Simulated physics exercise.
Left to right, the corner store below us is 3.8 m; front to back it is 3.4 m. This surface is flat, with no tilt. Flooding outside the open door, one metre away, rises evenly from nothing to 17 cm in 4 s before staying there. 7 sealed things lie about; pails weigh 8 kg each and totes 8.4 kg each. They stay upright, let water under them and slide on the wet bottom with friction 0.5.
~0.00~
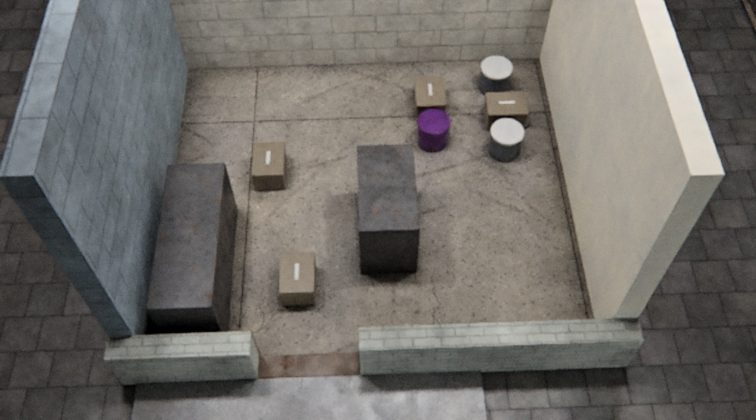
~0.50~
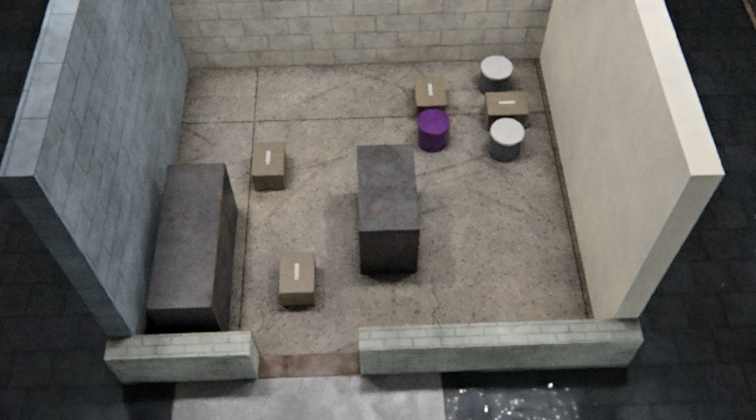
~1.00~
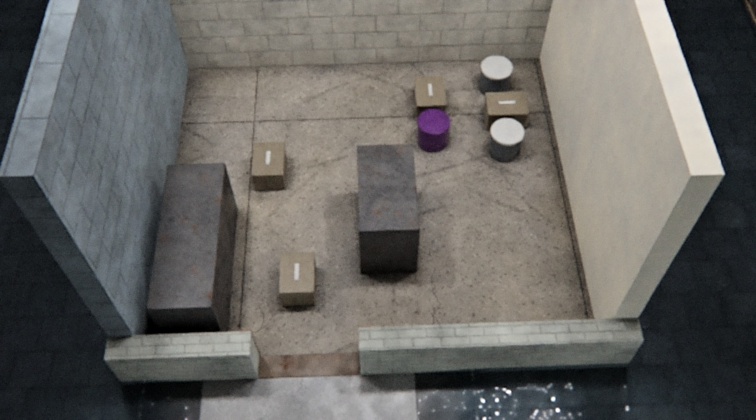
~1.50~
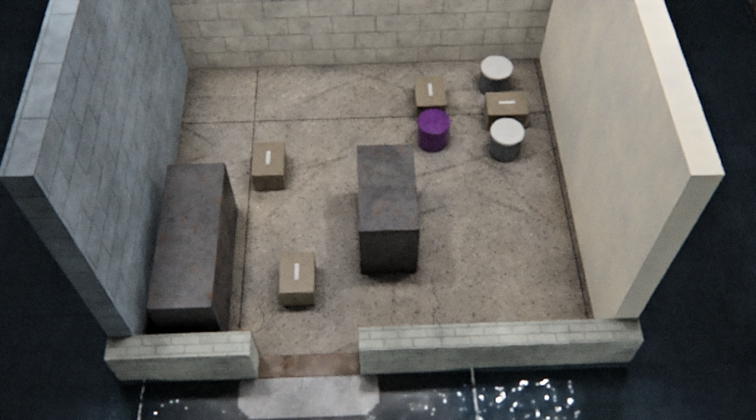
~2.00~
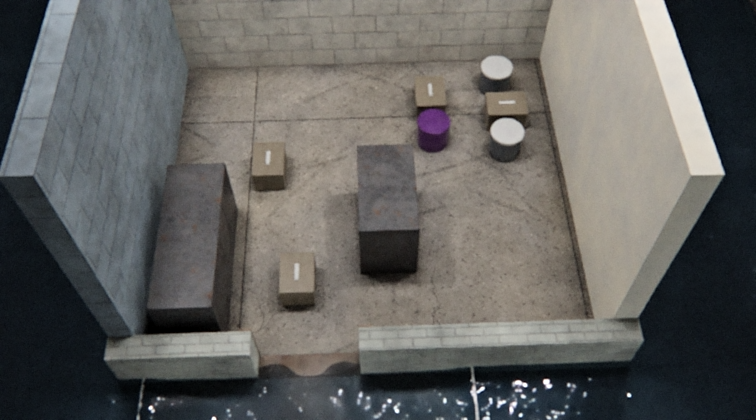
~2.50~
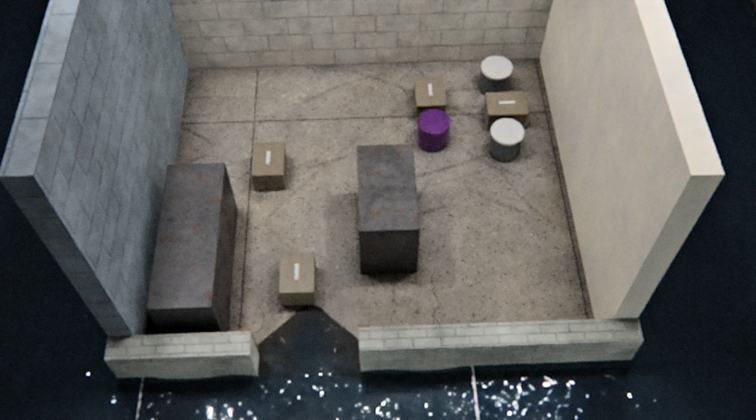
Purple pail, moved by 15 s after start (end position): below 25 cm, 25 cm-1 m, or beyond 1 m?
The move is minor.
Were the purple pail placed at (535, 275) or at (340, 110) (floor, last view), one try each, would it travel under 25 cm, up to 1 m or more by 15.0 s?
In turn: It creeps a little; it goes a long way.
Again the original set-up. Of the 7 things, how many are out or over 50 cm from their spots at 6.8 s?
By then the count is 1.
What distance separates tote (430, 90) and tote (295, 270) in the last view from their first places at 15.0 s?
In turn: 140 cm, 350 cm.
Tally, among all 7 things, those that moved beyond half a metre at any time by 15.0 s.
All told, that gives 6.
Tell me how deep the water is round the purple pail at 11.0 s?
Close to 4 centimetres.
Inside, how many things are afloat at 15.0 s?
It comes to 5.
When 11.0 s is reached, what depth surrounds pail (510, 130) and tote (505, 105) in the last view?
First roughly 7 cm, second roughly 8 cm.
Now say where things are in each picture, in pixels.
The purple pail at (434, 121), on the bottom; water covers 0.0 m2; 0 of 7 have shifted, in the first frame.
The purple pail at (434, 121), on the bottom; water covers 0.0 m2; 0 of 7 have shifted, in the second frame.
The purple pail at (434, 121) rests on the ground; 0.0 m2 under water; 0 of 7 have shifted, in the third frame.
The purple pail at (434, 121), on the bottom; water covers 0.0 m2; 0 of 7 have shifted, in the fourth frame.
The purple pail at (434, 121), on the bottom; water covers 0.0 m2; 0 of 7 have shifted, in the fifth frame.
The purple pail at (434, 121) rests on the ground; water covers 0.2 m2; 0 of 7 have shifted, in the sixth frame.
After 3.5 s the purple pail is near (434, 121), 0.0 m from its start, aground; 0 afloat.
After 6.8 s the purple pail is near (434, 121), 0.0 m from its start, aground; 1 afloat.
After 11.0 s the purple pail is near (434, 121), 0.0 m from its start, aground; 4 afloat.
After 15.0 s the purple pail is near (434, 121), 0.0 m from its start, aground; 5 afloat.
